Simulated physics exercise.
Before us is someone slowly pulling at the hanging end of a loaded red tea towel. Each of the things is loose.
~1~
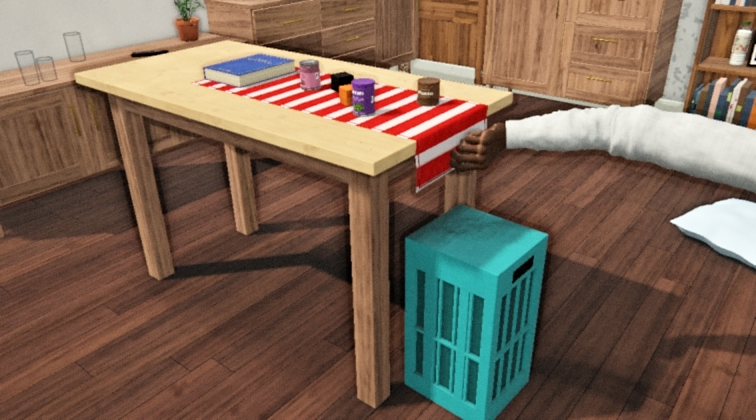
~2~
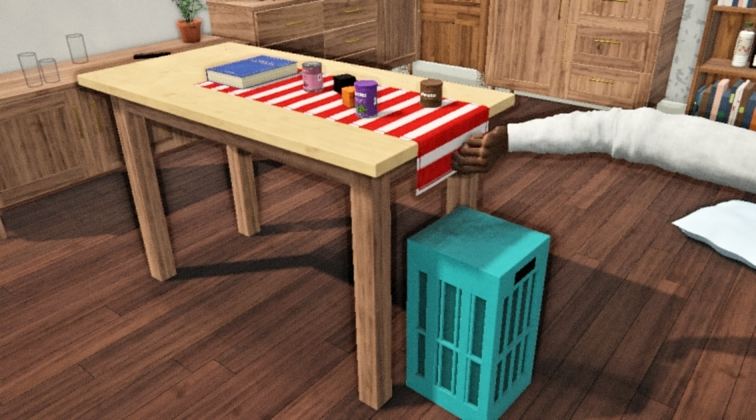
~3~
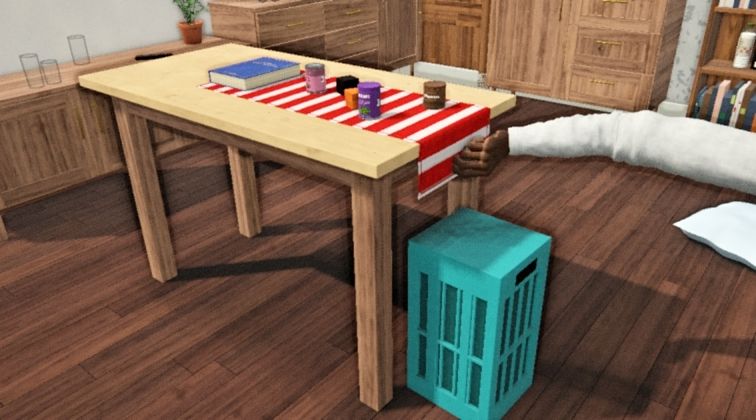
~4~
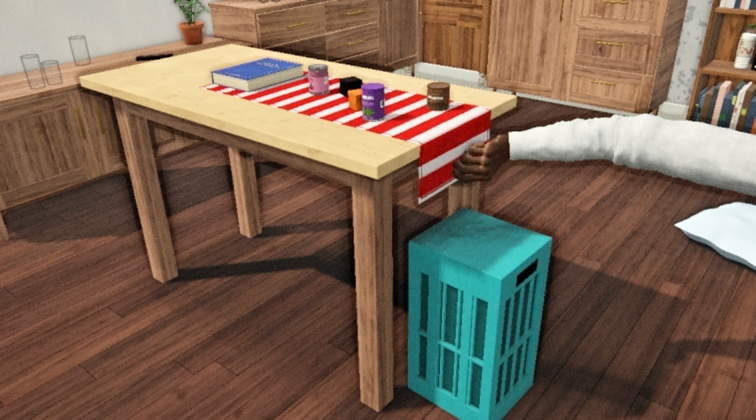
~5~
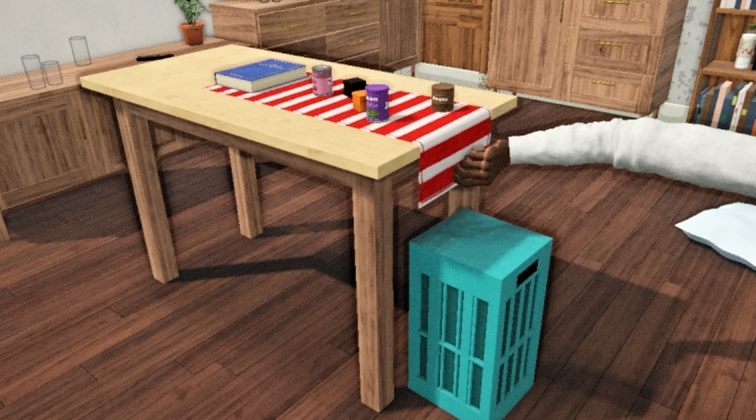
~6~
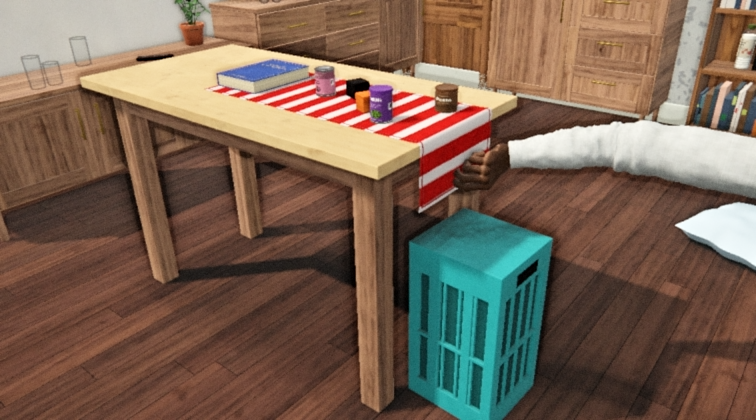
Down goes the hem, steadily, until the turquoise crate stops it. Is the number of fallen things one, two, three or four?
It is one.
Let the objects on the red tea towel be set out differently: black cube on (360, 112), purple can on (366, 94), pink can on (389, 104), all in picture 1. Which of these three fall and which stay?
Each in turn: The black cube stays aloft, the purple can stays aloft, the pink can stays aloft.
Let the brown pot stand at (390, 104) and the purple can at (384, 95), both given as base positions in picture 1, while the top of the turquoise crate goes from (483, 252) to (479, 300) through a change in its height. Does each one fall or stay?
Outcome for the brown pot: It is lost. Outcome for the purple can: It is lost.
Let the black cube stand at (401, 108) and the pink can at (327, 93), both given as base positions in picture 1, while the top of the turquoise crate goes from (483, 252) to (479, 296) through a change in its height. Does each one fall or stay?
The black cube does not stay aboard, and the pink can stays aboard.
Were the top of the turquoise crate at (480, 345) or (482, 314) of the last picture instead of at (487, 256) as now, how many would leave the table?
In that event, 4 and 3.
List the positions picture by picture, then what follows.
The first picture shows hem (416, 193); brown pot (429, 80); purple can (363, 81); orange cube (351, 87); black cube (342, 74); pink can (309, 62); top of the crate (483, 252).
The second picture shows hem (417, 195); brown pot (431, 82).
The third picture shows hem (418, 199); purple can (369, 84).
The fourth picture shows hem (419, 203); orange cube (360, 91); top of the crate (487, 256).
The fifth picture shows hem (419, 208); black cube (355, 80).
The sixth picture shows hem (419, 213); brown pot (447, 86); purple can (381, 88); orange cube (368, 93); black cube (358, 80); pink can (325, 68).
A little later, hem near (456, 209); all still up.
Next, hem on the crate; brown pot gone.
When it is over, hem on the crate; brown pot gone. It carries off one.
